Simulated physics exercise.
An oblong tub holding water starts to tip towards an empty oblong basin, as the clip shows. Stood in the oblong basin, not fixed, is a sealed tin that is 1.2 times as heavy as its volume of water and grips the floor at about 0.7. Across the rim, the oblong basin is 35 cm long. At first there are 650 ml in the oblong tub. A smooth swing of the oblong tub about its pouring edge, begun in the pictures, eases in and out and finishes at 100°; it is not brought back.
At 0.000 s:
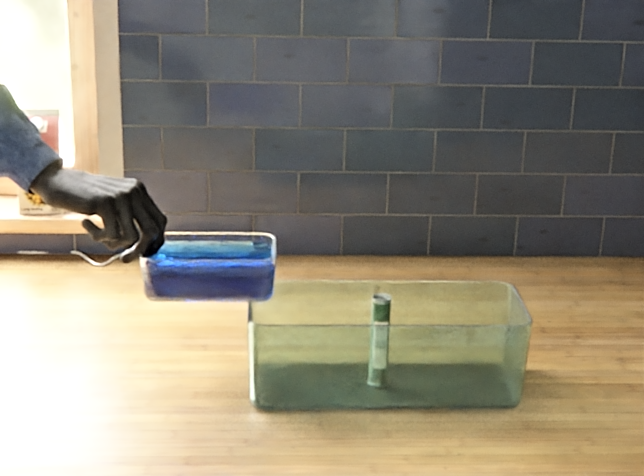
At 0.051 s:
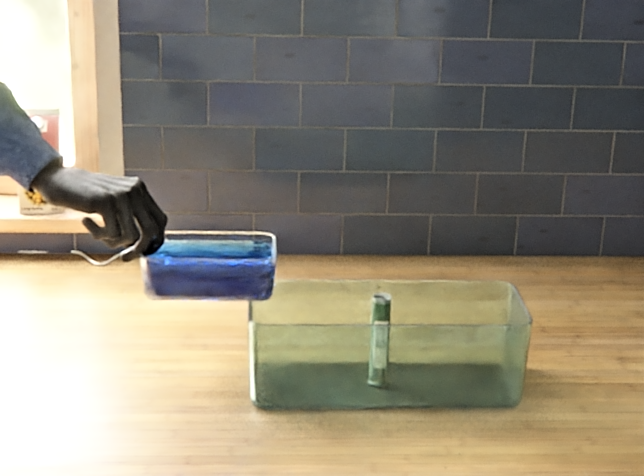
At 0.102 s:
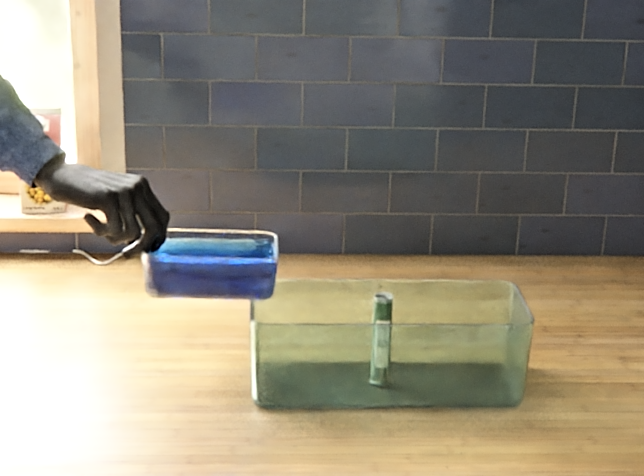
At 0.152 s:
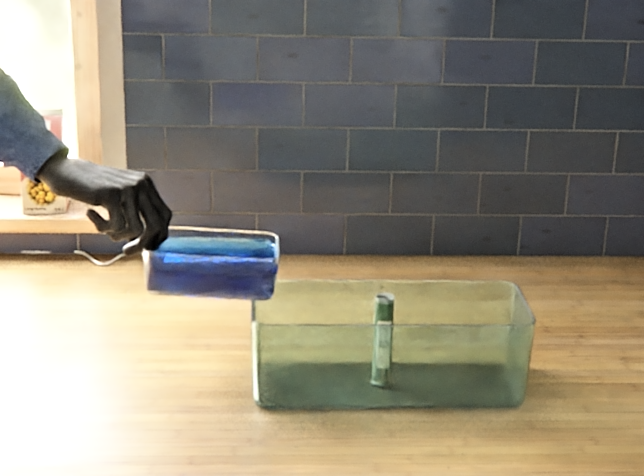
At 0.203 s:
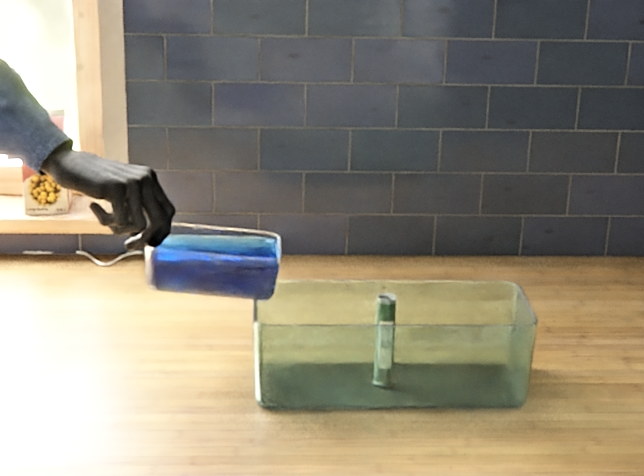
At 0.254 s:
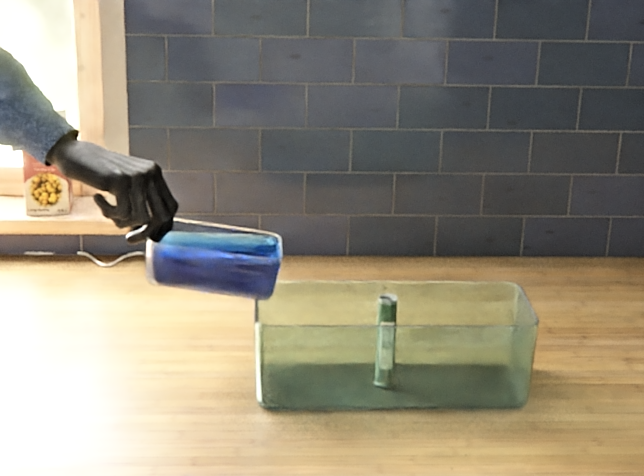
A dark hand in a blue sleeve, at left, holds a small clear tub of blue water above the left end of a larger, pale green, see-through oblong basin with a slim green tin standing inside. They are seen from the side on a light wooden counter, before blue-grey tiles and a bright window. The tub starts level, then leans slightly rightward as the hand rises a little, while the view barely shifts.
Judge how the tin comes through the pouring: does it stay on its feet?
Yes.
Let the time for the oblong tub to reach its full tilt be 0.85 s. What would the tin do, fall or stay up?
Outcome - the tin comes down.
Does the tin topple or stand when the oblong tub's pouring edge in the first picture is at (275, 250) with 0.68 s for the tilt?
Then it tips over.
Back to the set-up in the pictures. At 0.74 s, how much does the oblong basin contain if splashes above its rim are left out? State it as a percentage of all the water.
24 %, give or take.
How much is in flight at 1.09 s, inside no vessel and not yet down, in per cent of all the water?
Some 6 % is up in the air.
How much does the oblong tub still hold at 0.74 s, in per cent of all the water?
Around 40 in a hundred.
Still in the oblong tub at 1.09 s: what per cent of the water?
Close to 7 percent of the total.
After 0.74 s the tilt is 56° and 40 per cent is still to pour; the tin stands where it began.
After 1.09 s the tilt is 91° and 7 per cent is still to pour; the tin stands where it began.
After 1.46 s the tilt is 100° and 0 per cent is still to pour; the tin stands where it began.
After 1.86 s the tilt is 100° and 0 per cent is still to pour; the tin stands where it began.
In the end the tin stands where it began.
